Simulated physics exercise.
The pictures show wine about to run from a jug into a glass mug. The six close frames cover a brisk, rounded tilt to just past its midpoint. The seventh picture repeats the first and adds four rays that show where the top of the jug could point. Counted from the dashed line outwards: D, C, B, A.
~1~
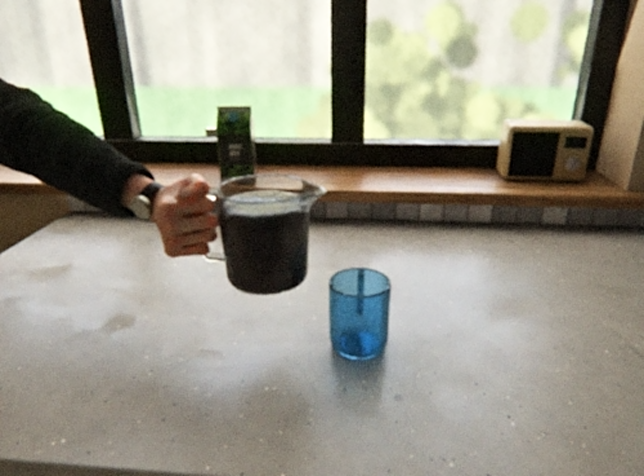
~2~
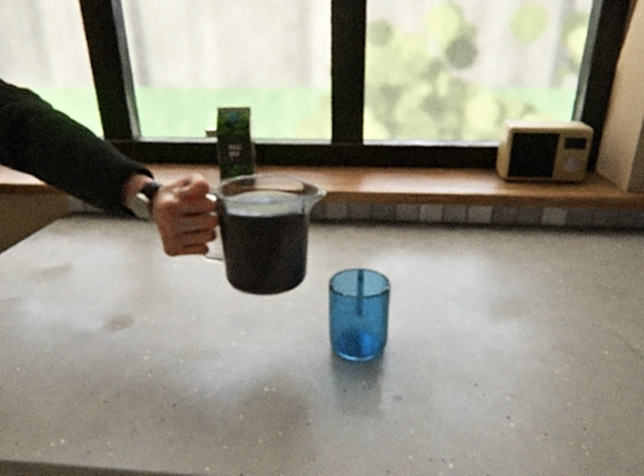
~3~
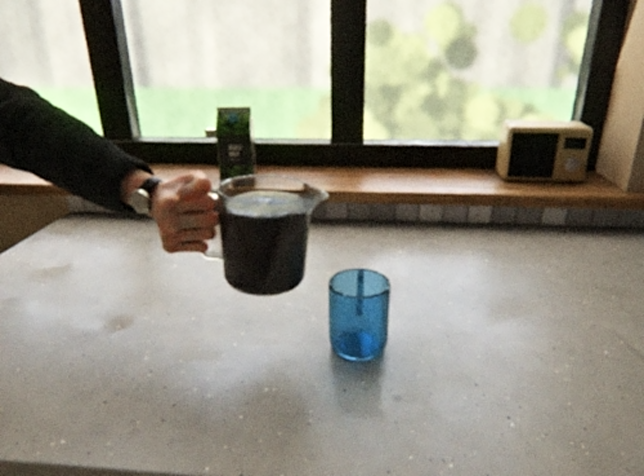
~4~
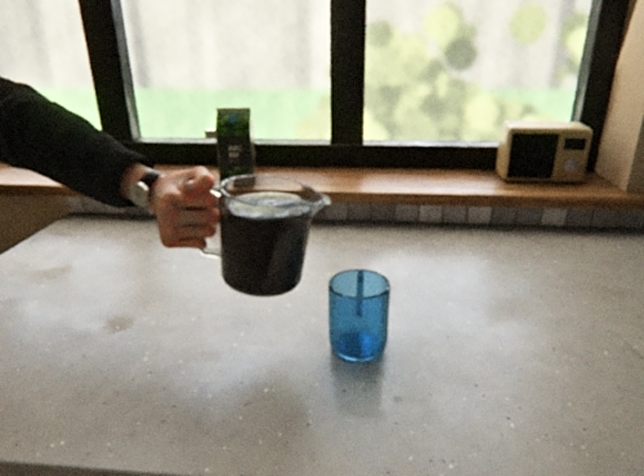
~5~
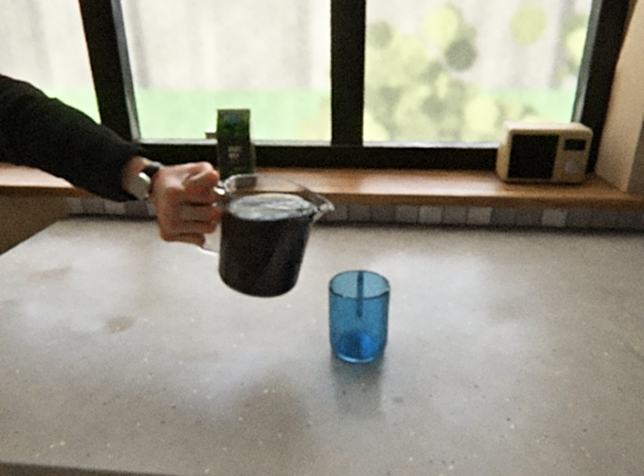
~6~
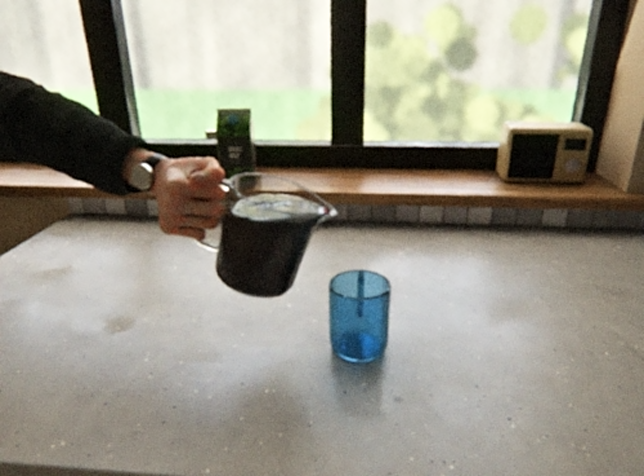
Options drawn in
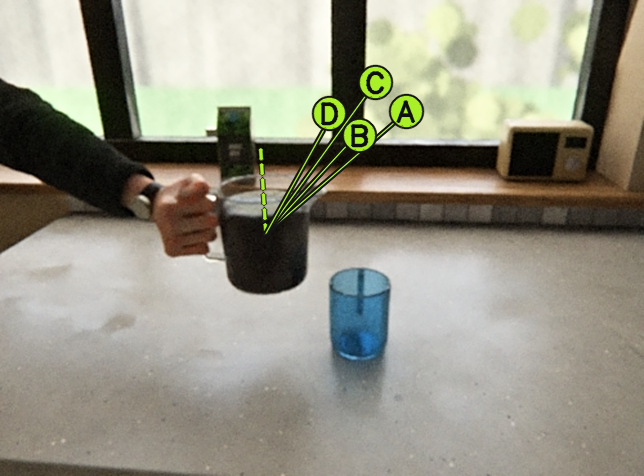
A hand held a clear jug of dark liquid upright above a counter, to the left of a blue glass mug, then gradually tilted it a little to the right, its lip dipping slightly.
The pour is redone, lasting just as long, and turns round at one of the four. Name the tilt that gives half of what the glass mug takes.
Mark B.
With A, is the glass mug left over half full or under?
Over half.
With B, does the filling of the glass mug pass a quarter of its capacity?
Yes, clearly.
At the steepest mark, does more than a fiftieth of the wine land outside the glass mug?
No.
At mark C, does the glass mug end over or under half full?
Under.
On the marked copy, A at (393, 123); B at (345, 146); C at (365, 96); D at (323, 130).
Choosing A, the glass mug ends with about 66 % of what it can hold.
Choosing B, the glass mug ends with about 49 % of what it can hold.
Choosing C, the glass mug ends with about 34 % of what it can hold.
Choosing D, the glass mug ends with about 21 % of what it can hold.
